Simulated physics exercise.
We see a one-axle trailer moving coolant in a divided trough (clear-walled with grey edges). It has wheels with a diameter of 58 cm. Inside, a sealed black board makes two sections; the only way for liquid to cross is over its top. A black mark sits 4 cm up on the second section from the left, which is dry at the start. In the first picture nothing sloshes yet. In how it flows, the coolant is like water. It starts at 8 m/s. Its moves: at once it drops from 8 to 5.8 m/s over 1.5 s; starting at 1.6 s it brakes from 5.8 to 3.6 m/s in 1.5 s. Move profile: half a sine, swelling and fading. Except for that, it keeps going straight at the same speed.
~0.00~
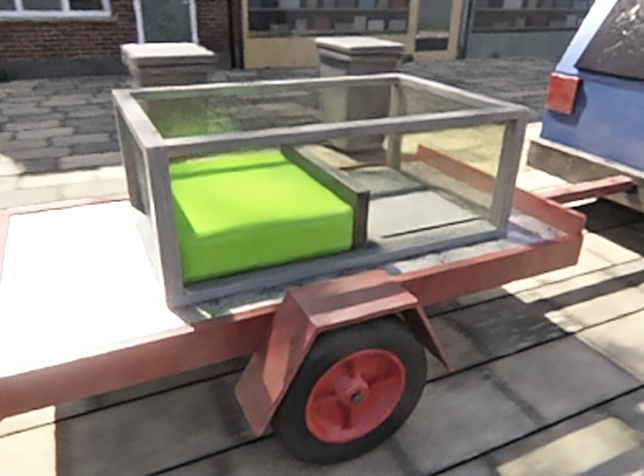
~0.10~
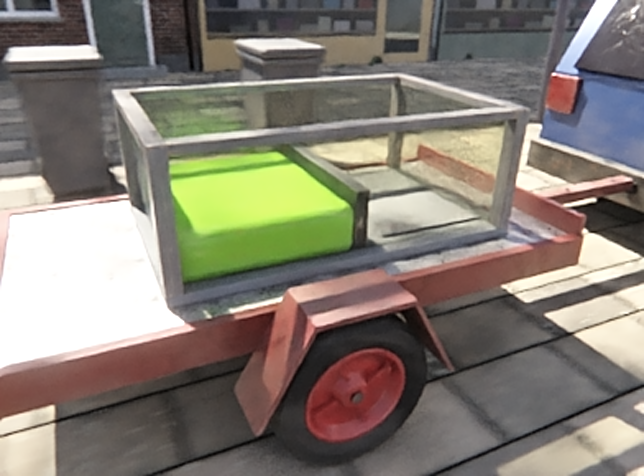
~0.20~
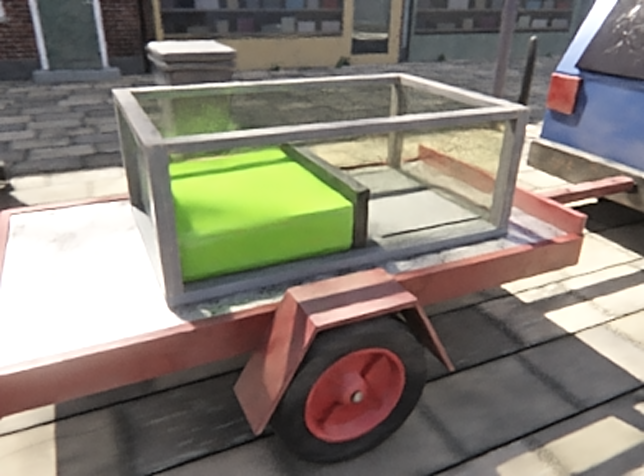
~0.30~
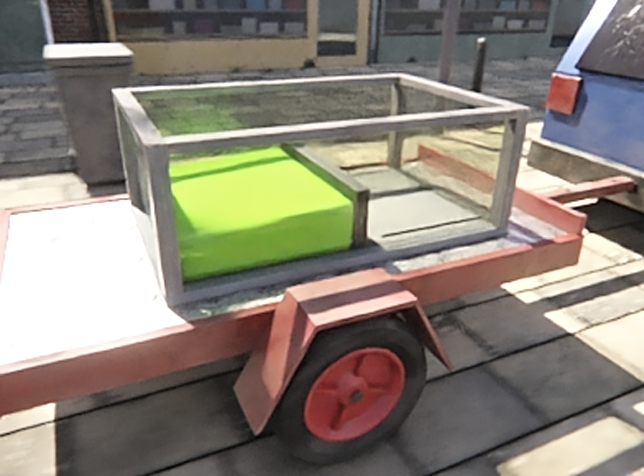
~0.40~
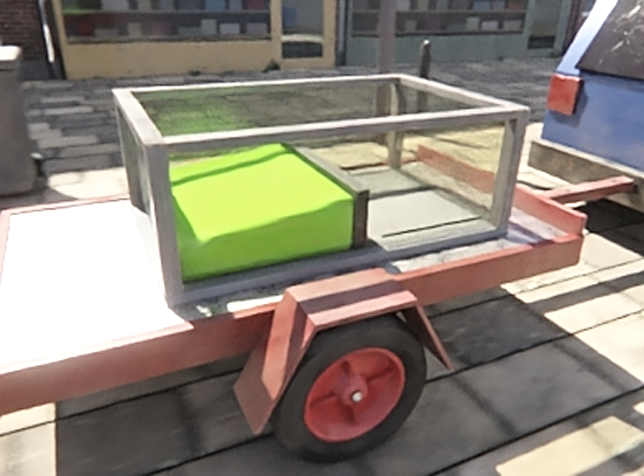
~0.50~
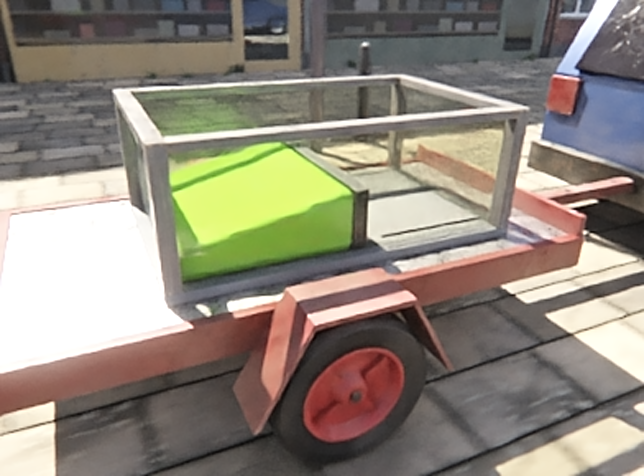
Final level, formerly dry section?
Below the mark.
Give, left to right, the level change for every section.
The left one falls 2 cm and the next rises 2 cm.
After 1.30 s the sections hold 17, 1 cm, left to right.
After 2.40 s the sections hold 16, 2 cm, left to right.
After 3.60 s the sections hold 16, 2 cm, left to right.
After 6.09 s the sections hold 16, 2 cm, left to right.
